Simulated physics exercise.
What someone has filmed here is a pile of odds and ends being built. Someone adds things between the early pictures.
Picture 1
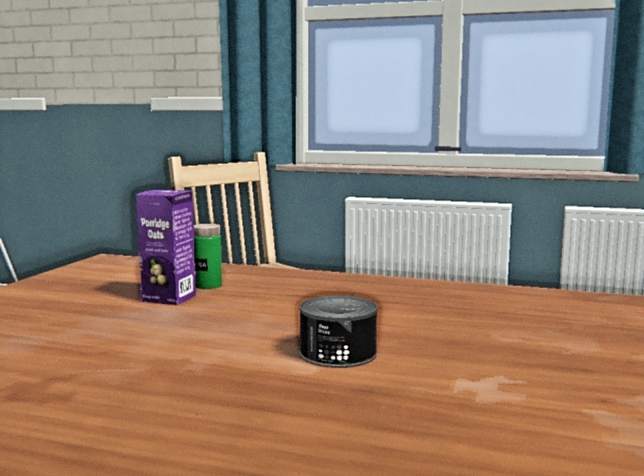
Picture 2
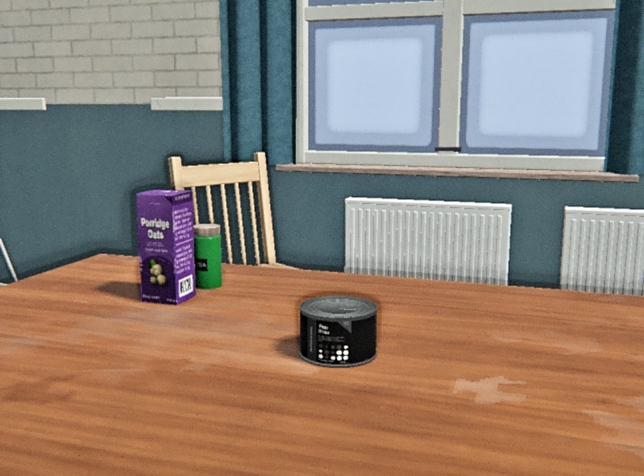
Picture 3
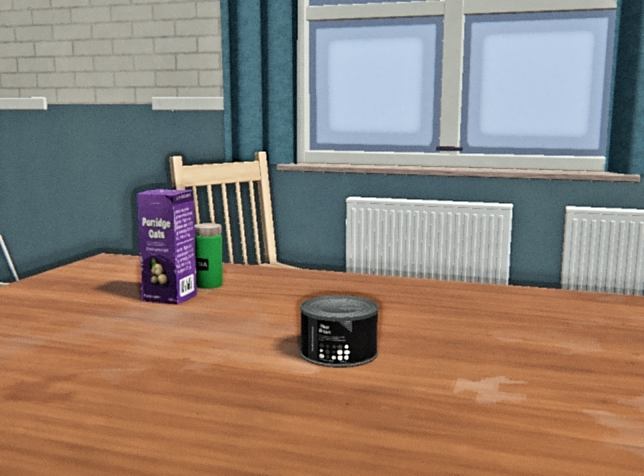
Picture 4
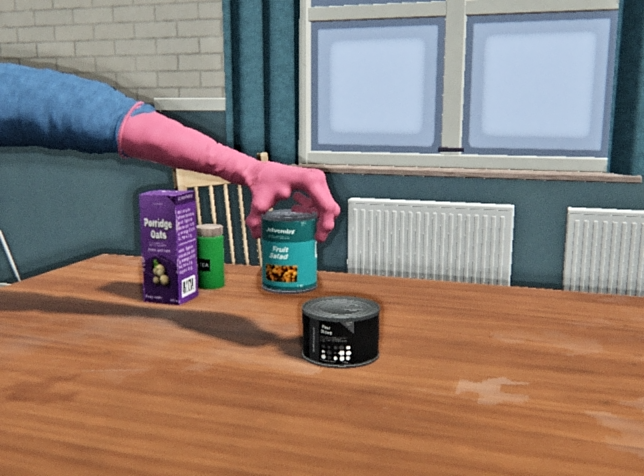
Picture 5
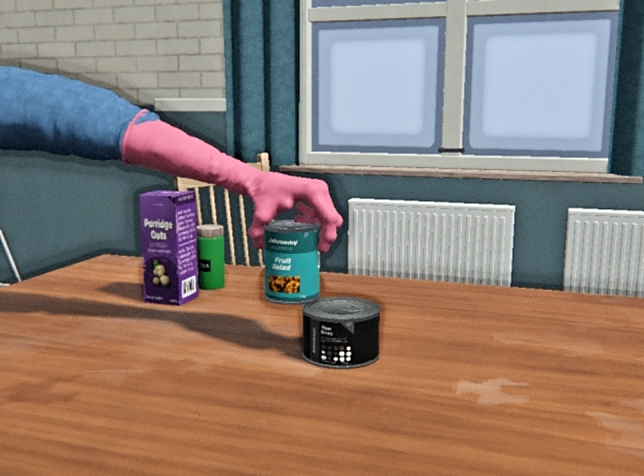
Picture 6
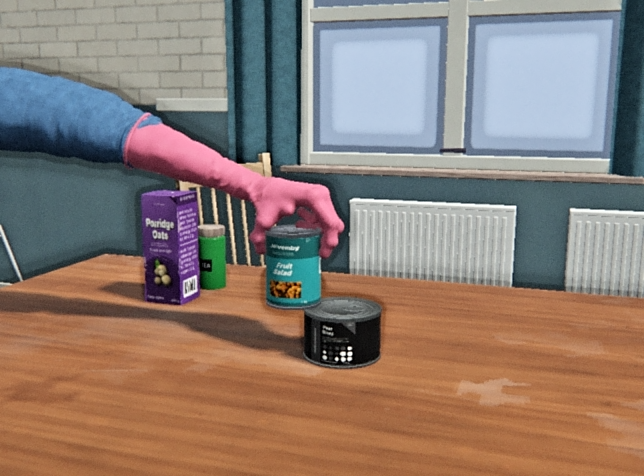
The video shows a purple carton, a green shaker and a black tub on a wooden table, then a pink-gloved hand reaches in from the left and sets down a turquoise tin behind the tub, still holding it.
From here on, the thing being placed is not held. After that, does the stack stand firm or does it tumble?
It tumbles.
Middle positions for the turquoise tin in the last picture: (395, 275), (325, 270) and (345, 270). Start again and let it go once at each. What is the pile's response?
First, it comes apart; second, it holds; third, it stays up.
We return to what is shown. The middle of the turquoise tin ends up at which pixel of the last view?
Close to pixel (243, 318).
Then, 0.30 s past the last view, turquoise tin now fallen.
Then, 0.40 s past the last view, things are still on the move.
Finally, fallen, turquoise tin; the other 3 still in place. Final places as the last picture's camera would see them, turquoise tin near (243, 318). The pile gives way.
